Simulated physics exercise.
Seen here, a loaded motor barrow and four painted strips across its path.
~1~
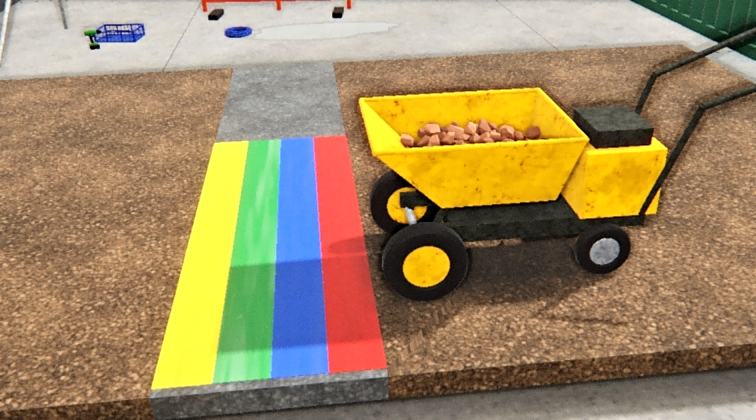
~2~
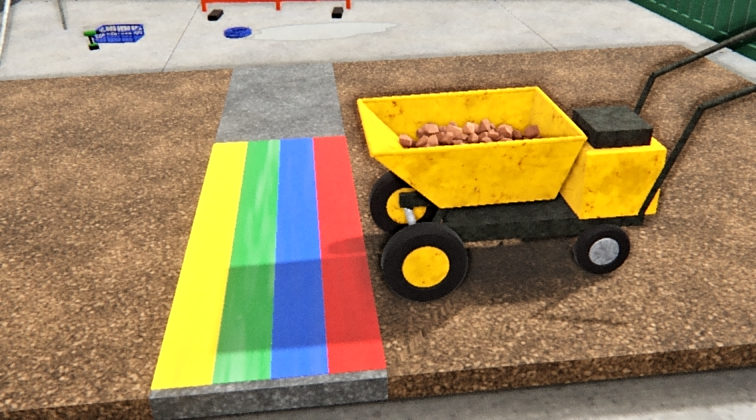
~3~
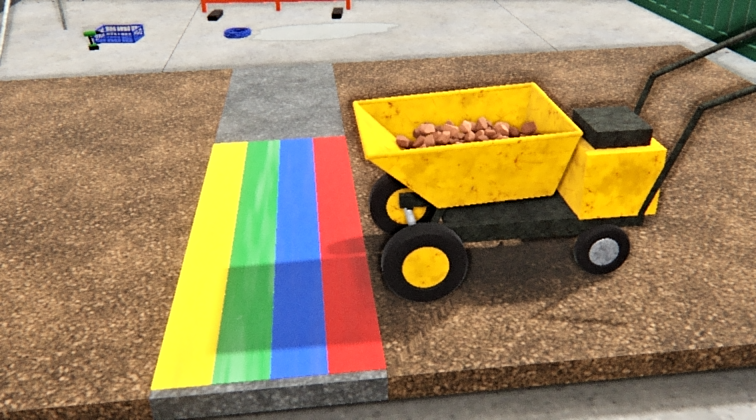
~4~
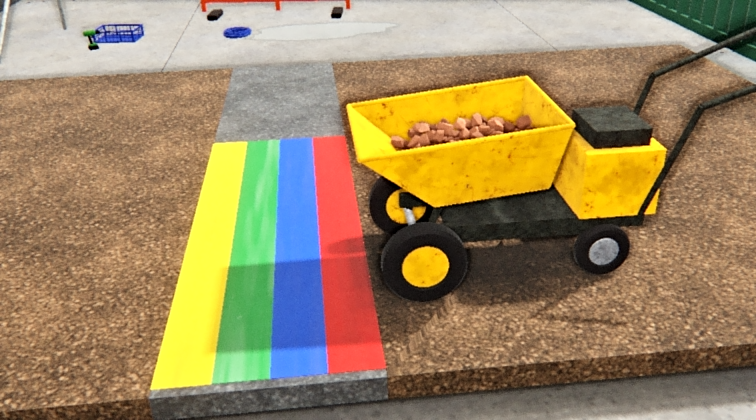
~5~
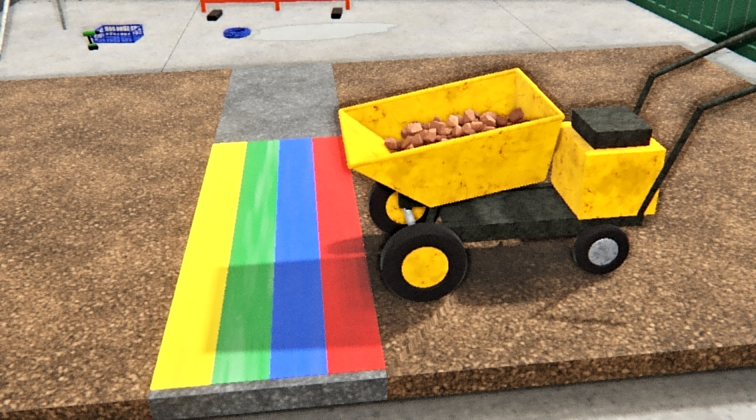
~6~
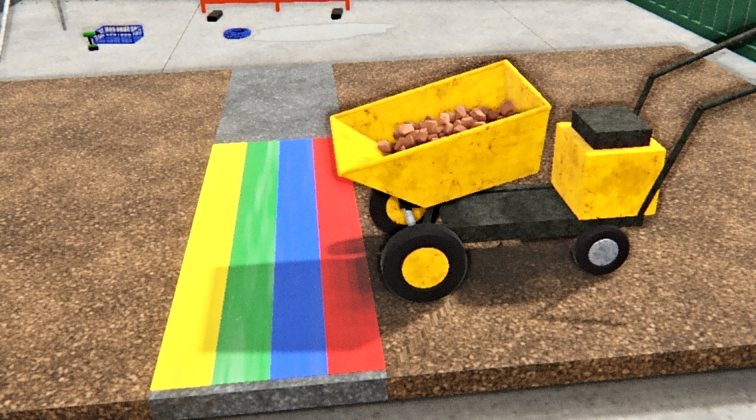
A yellow motor barrow loaded with reddish-brown rubble stands on brown, gritty ground at the right, seen from slightly above and side-on, with pale paving behind. To its left, yellow, green, blue and red strips lie side by side on a grey slab. The skip starts level, then tilts gradually forward and down to the left, while the wheels, black handles and camera stay still.
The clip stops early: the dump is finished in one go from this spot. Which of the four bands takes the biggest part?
The green strip carries the most.
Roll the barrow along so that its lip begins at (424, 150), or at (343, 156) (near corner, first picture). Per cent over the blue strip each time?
Roughly 40 per cent, and 0 per cent.
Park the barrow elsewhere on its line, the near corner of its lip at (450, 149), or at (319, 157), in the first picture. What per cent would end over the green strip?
First some 20, then 20 per cent.
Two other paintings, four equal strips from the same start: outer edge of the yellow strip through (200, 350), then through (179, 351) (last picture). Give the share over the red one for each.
The first gives 0 %, the second 0 %.
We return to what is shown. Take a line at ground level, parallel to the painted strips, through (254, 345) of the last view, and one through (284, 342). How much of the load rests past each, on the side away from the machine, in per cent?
In turn 60 and 90 in a hundred.
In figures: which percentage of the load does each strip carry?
About: Red strip 0, blue strip 15, green strip 45, yellow strip 25 per cent.
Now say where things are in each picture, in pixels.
Lip of the skip (375, 153), level; top of the load (475, 140), lumps of rubble; red strip (353, 331); blue strip (300, 335); green strip (245, 340); yellow strip (190, 345), in the first picture.
Lip of the skip (373, 155), level; top of the load (483, 140), in the second picture.
Lip of the skip (368, 157), tipped barely; top of the load (495, 143), in the third picture.
Lip of the skip (360, 160), tipped a little; top of the load (490, 138), in the fourth picture.
Lip of the skip (351, 166), tipped a little; top of the load (483, 134), in the fifth picture.
Lip of the skip (341, 174), tipped clearly; top of the load (493, 127); red strip (352, 332); blue strip (299, 337); green strip (244, 341); yellow strip (189, 346), in the sixth picture.
Just after the last frame, skip tipped steeply; every one in the skip.
A moment on, skip tipped right over; almost all in the skip; just a few over the blue strip; just a few over the green strip.
Further on, skip tipped right over; about a tenth in the skip; about a tenth over the blue strip; roughly half over the green strip; roughly a quarter over the yellow strip; about a tenth off the paint.
When it is over, skip tipped right over; about a tenth in the skip; not one over the red strip; about a tenth over the blue strip; roughly half over the green strip; roughly a quarter over the yellow strip; about a tenth off the paint.
